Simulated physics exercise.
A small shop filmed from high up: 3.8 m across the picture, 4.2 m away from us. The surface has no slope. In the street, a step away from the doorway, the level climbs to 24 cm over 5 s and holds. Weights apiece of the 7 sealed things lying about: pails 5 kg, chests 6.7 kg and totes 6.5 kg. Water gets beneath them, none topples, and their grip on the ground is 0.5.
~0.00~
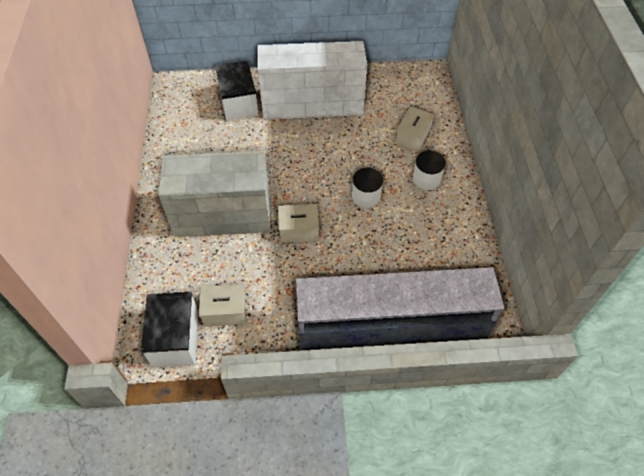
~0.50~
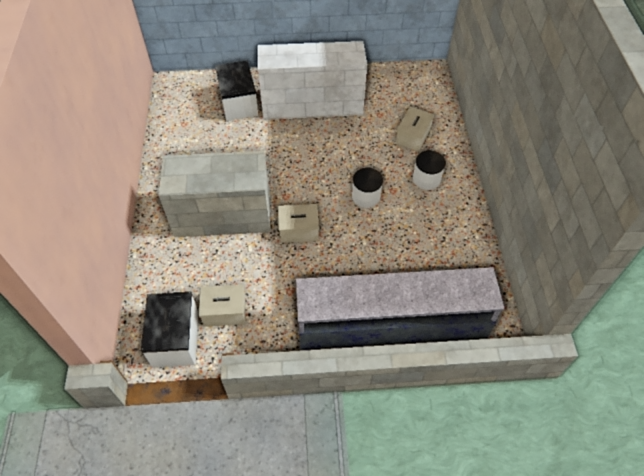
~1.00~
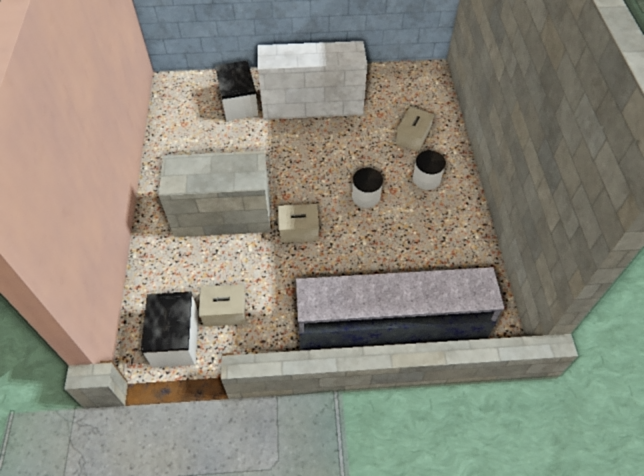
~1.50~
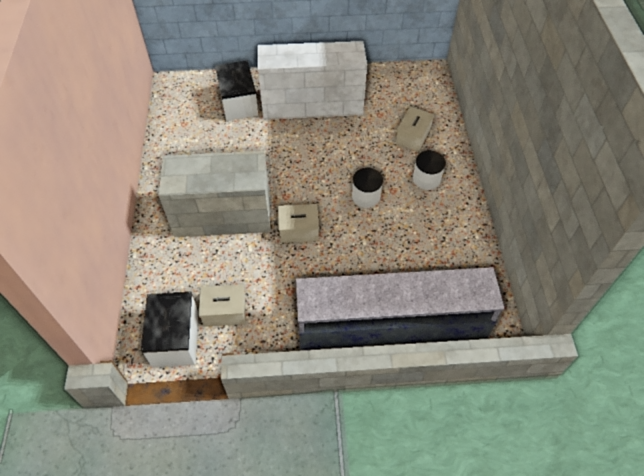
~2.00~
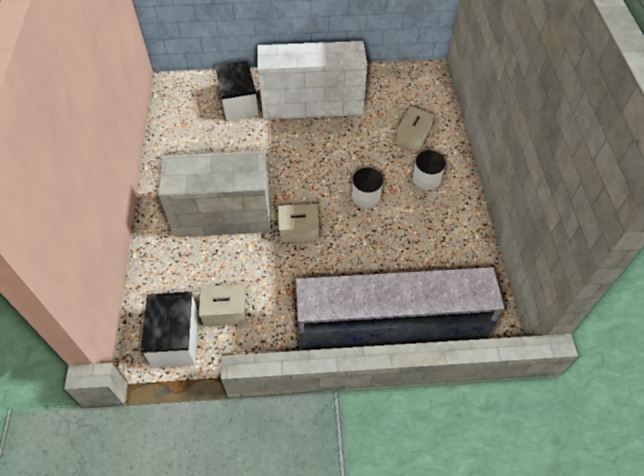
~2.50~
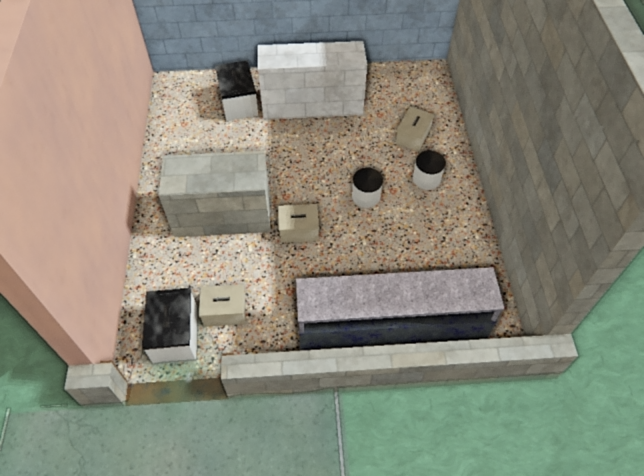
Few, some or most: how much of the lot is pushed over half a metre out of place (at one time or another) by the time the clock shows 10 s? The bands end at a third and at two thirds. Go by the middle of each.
Share: Between one and two thirds.
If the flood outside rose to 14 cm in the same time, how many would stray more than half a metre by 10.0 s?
In that case 2 of them.
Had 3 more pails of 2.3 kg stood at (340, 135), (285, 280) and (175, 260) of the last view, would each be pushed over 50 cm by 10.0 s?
In turn: Less, more, past it.
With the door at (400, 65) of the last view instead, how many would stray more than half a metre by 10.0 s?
Then 4.
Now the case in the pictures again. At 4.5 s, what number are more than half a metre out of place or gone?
2 of them.
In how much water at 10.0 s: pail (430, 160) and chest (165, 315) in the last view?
About 5 and 14 cm.
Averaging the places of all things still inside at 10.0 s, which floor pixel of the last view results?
Around (361, 184).
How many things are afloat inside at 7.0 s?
1 of them.
After 3.5 s 1 of 7 are over 50 cm from their spots; 0 afloat.
After 4.5 s 2 of 7 are over 50 cm from their spots; 1 afloat.
After 7.0 s 3 of 7 are over 50 cm from their spots; 1 afloat.
After 10.0 s 4 of 7 are over 50 cm from their spots, and 4 have been at some point; 4 afloat.
